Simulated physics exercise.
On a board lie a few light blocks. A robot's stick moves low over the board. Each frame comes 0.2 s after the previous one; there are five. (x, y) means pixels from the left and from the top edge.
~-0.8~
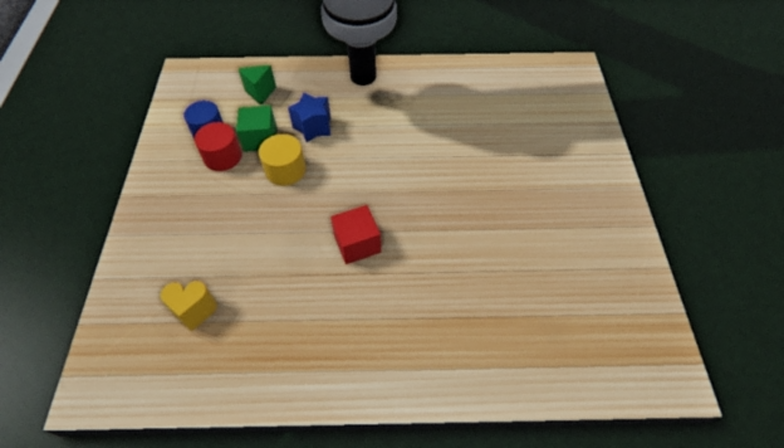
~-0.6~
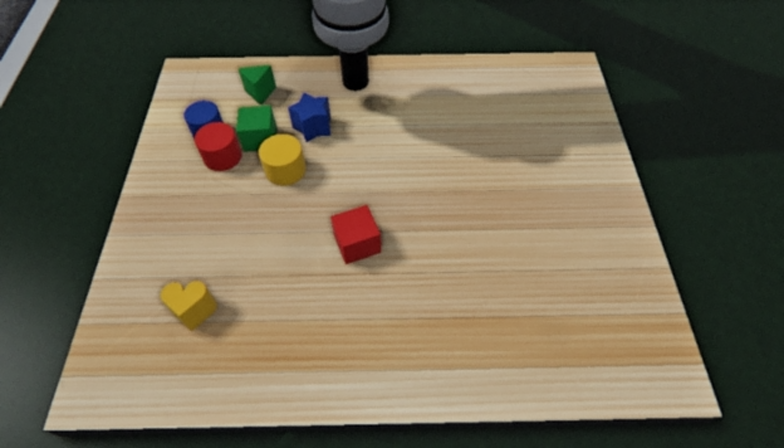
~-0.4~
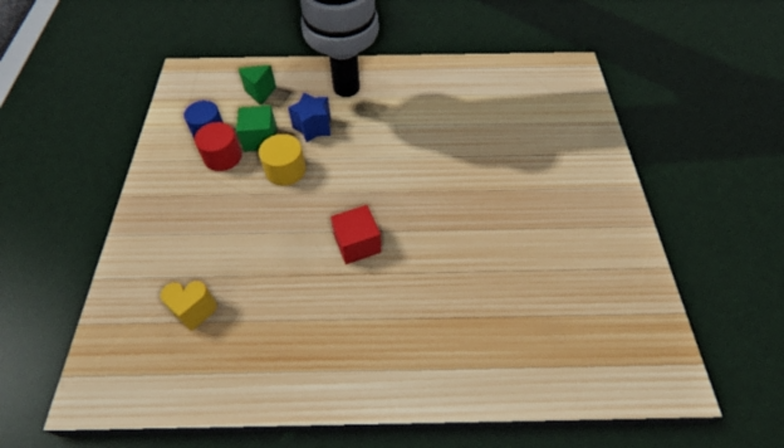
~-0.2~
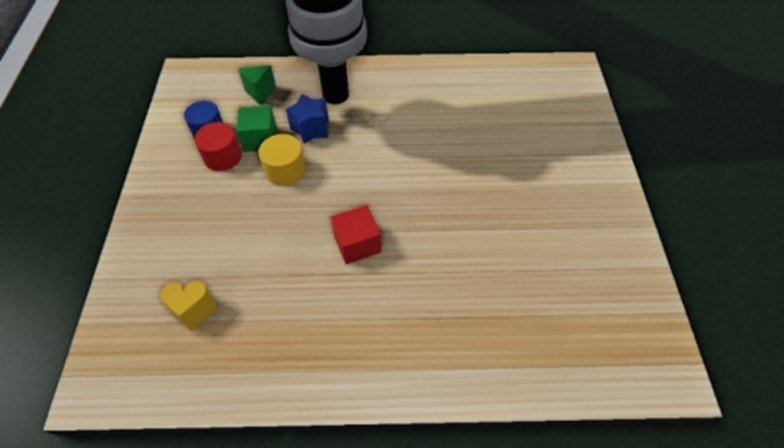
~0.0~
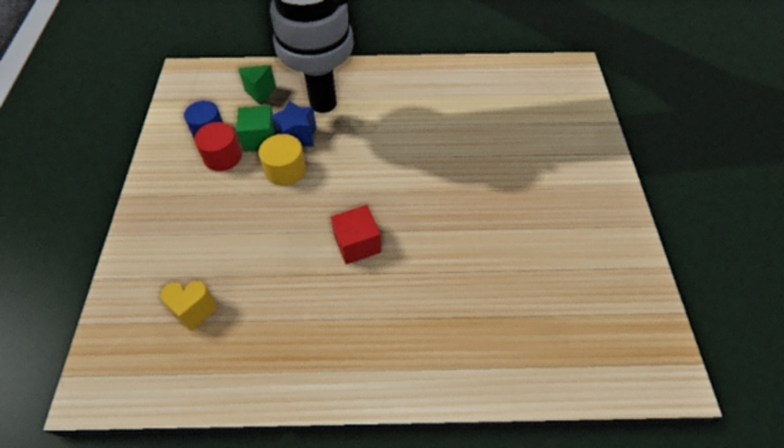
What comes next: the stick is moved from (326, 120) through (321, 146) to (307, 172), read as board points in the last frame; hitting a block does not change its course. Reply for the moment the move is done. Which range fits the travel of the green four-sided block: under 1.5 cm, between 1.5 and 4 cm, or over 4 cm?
It ends under 1.5 cm away.
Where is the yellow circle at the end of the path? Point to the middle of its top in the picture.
Final place: (255, 167).
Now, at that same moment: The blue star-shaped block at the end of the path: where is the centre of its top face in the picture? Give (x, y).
I predict (279, 138).
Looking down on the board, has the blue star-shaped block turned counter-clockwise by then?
No, that is not what happens.
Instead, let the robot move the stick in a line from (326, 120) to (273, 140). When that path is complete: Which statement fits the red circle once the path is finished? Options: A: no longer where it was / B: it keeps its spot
My pick is A.
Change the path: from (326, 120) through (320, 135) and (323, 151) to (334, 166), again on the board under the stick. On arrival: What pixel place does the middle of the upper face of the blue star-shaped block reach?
The middle of its top is at (287, 130).
The first path, step by step. Halfway along, stick (318, 131); yellow circle (267, 159); blue star-shaped block (287, 129), turned 55° clockwise.
At the end, stick (304, 157); green four-sided block unmoved; yellow circle (255, 167); blue star-shaped block (279, 138), turned 100° clockwise.
